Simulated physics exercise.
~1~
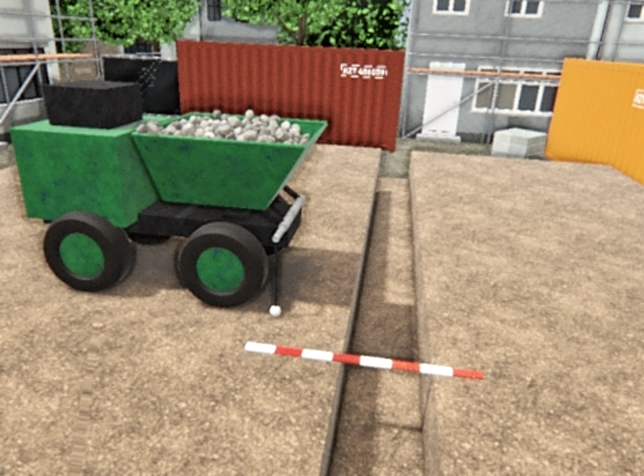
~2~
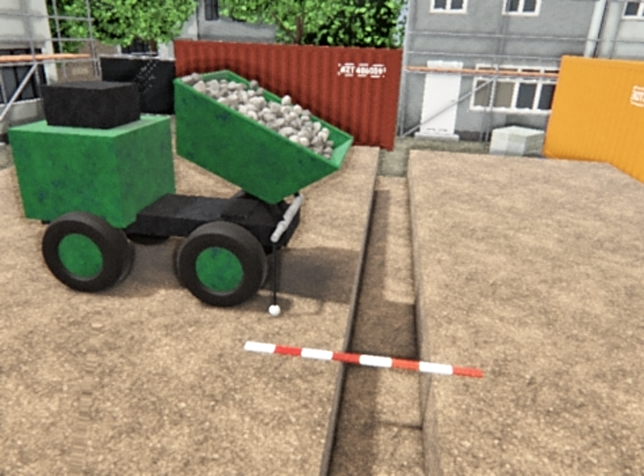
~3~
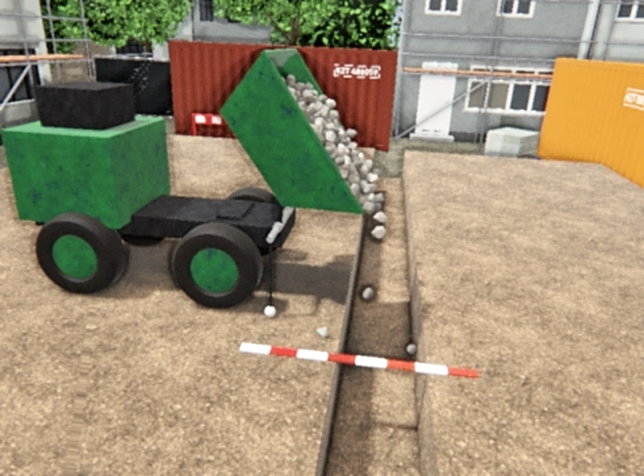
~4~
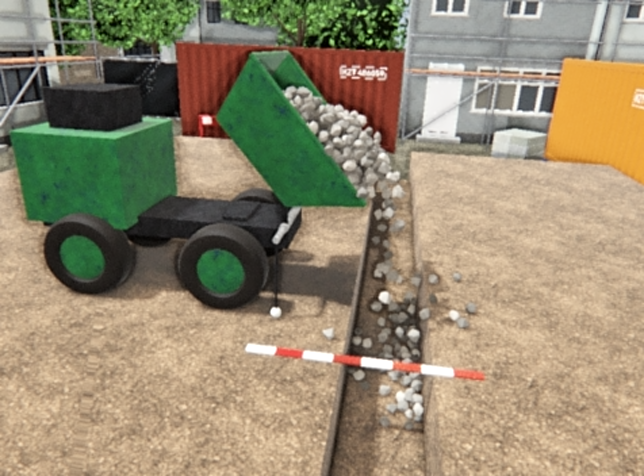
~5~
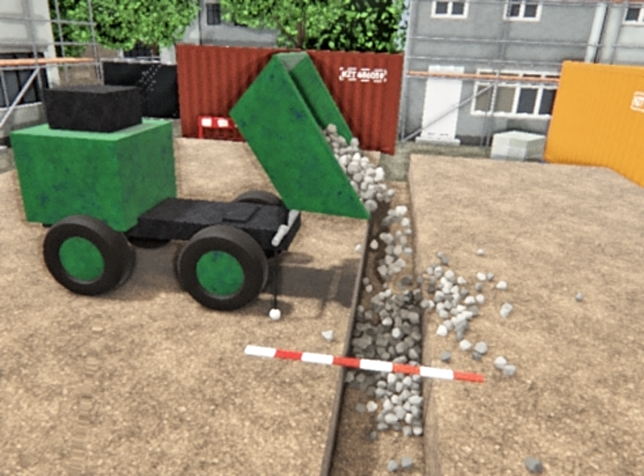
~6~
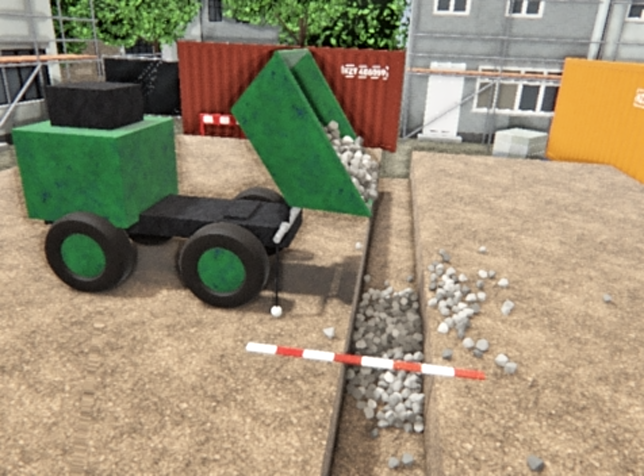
A green dumper tips its skip steeply up and forward, and grey stones slide out into the narrow trench beyond a red-and-white staff, some scattering past it; at the end the skip stays raised with stones still inside, and a pile rests in the trench.
